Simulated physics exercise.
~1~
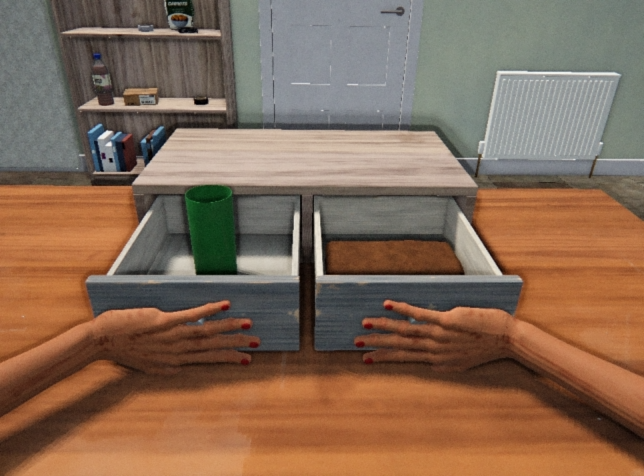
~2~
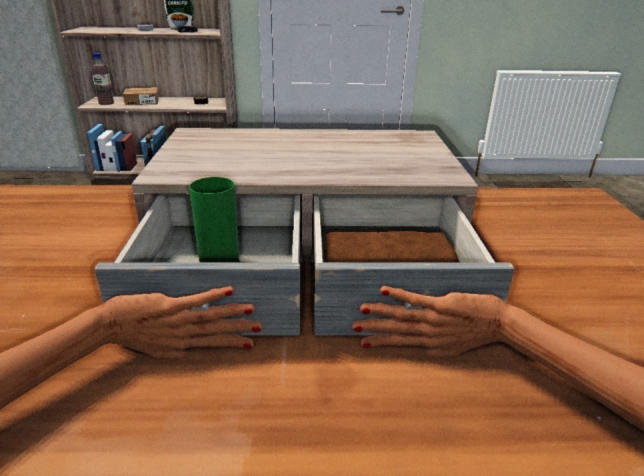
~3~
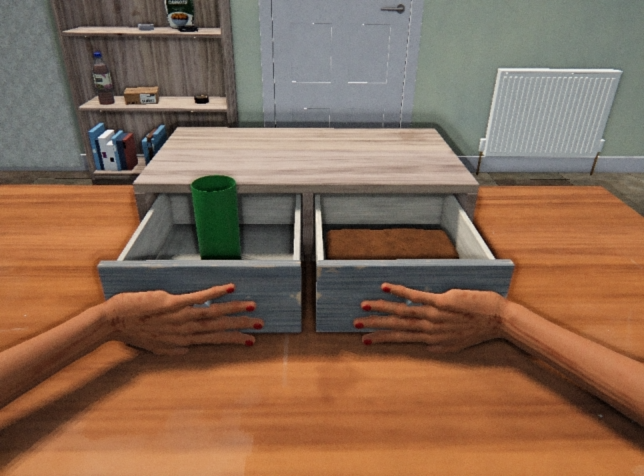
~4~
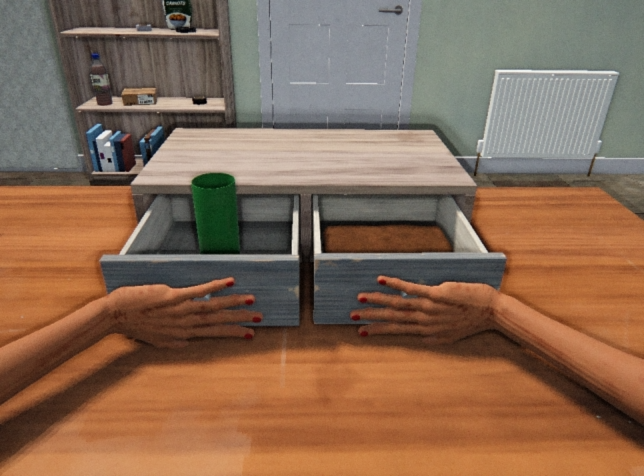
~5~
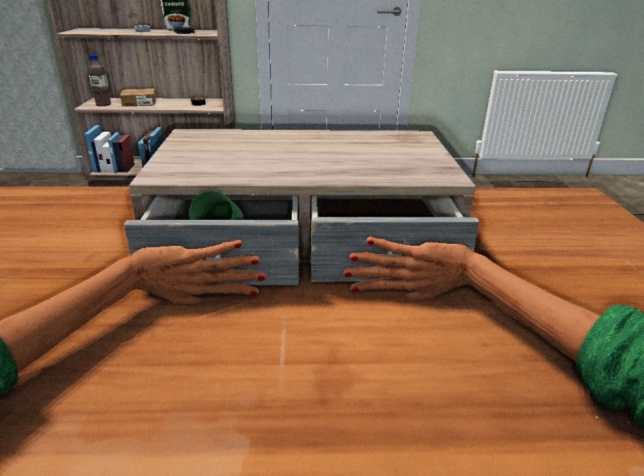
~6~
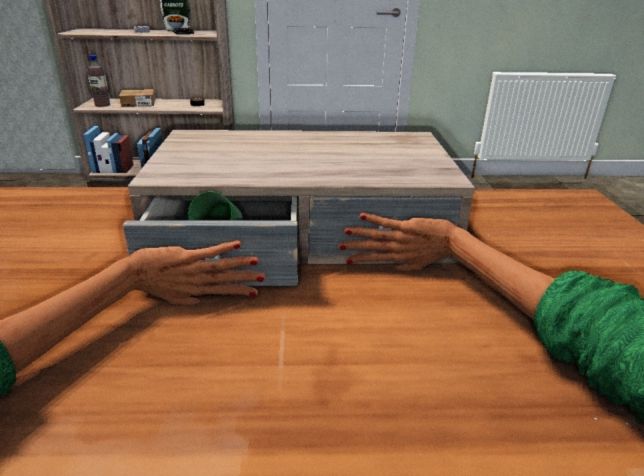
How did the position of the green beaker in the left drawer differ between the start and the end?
At the start the green beaker stood upright in the left drawer, but by the end it was leaning.
Two side-by-side drawers, one holding an upright green beaker and the other something brown, slid in as a pair of hands pushed them; the left one stopped ajar with the beaker leaning, while the right one shut flush.
